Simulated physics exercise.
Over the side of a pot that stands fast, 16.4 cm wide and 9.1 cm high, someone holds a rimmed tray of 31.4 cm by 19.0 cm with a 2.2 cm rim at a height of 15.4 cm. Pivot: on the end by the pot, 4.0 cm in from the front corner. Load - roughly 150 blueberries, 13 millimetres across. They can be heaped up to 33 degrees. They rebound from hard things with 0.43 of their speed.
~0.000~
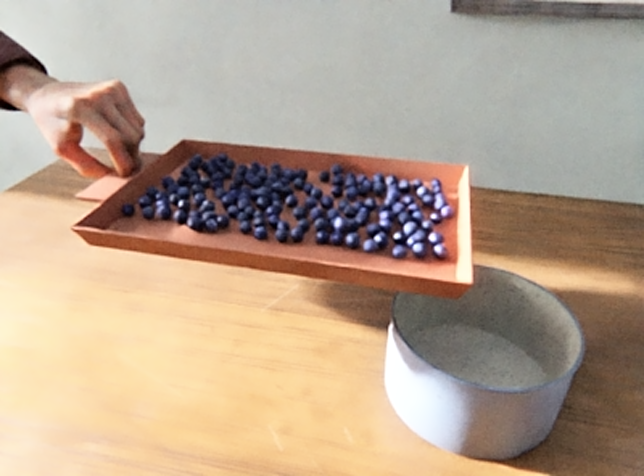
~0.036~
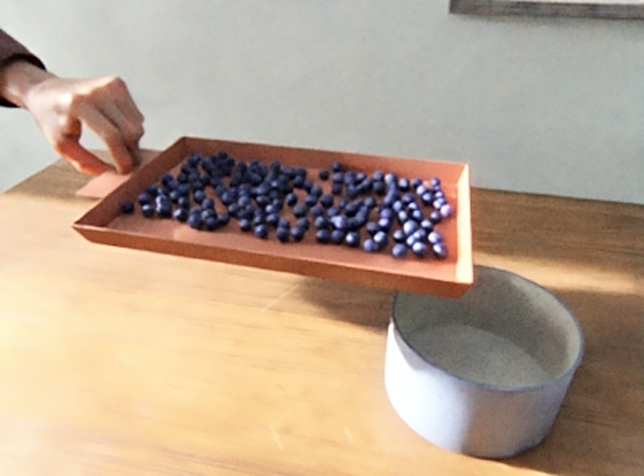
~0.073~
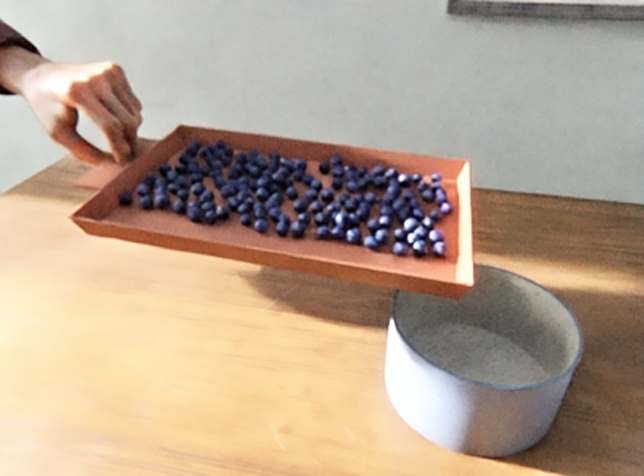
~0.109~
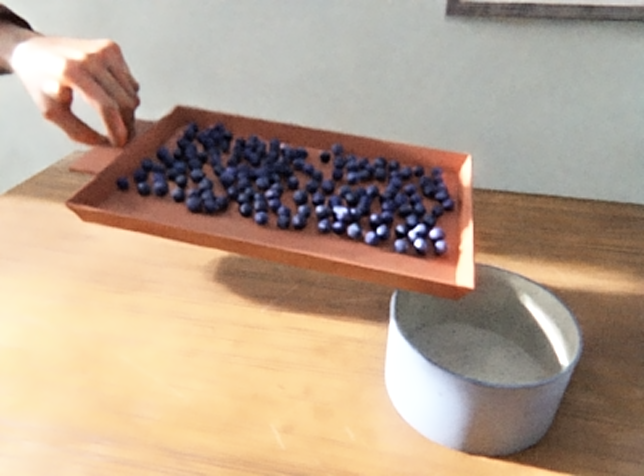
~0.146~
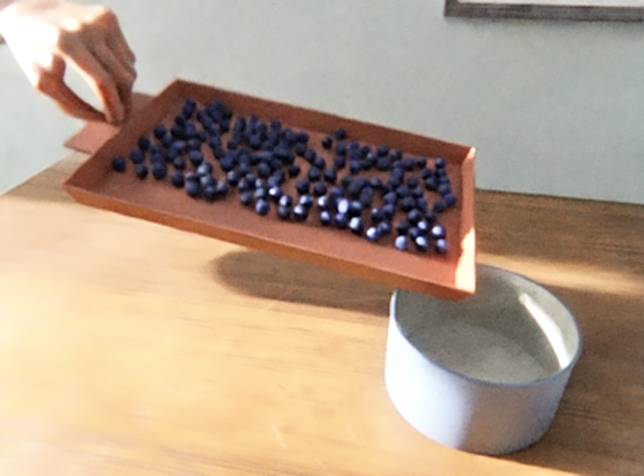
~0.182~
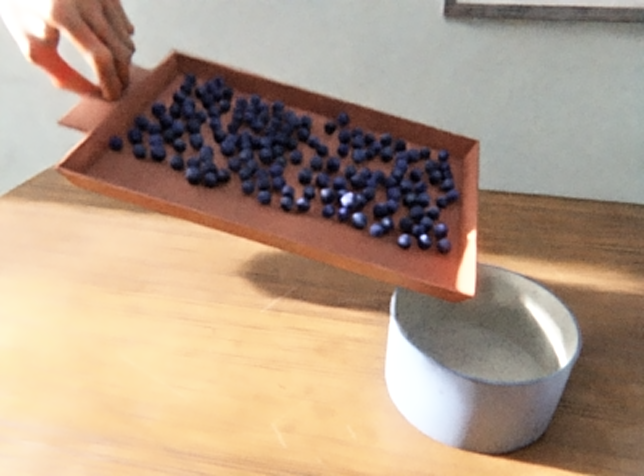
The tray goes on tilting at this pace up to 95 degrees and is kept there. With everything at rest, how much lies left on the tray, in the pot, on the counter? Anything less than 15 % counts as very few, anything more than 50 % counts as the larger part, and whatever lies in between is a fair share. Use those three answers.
Tray: Very few. Pot: A fair share. Counter: The larger part.
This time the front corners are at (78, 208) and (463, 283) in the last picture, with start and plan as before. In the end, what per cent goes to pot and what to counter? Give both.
In the pot: 25 per cent; on the counter: 75 per cent.
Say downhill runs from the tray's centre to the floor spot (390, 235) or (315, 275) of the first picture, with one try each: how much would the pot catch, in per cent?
About 70 and 20 per cent.
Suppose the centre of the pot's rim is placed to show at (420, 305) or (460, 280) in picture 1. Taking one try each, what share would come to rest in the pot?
15 and 0 %.
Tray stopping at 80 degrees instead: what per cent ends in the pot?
Roughly 35 percent.
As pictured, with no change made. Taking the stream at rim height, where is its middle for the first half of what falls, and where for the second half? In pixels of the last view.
First half close to (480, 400), second half close to (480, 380).
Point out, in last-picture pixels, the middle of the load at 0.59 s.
Load centre est.: (439, 270) px.
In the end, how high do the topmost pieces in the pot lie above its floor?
Close to 2.5 cm up.
After 0.43 s, tilt 58 degrees; the tray holds 100 %, the pot 0 %.
Then, at 0.59 s, tilt 82 degrees; the tray holds 85 %, the pot 0 %.
After 0.88 s, tilt 95 degrees; the tray holds 0 %, the pot 35 %.
By 1.7 s all is still; tray 0 %, pot 40 %, counter 60 %.
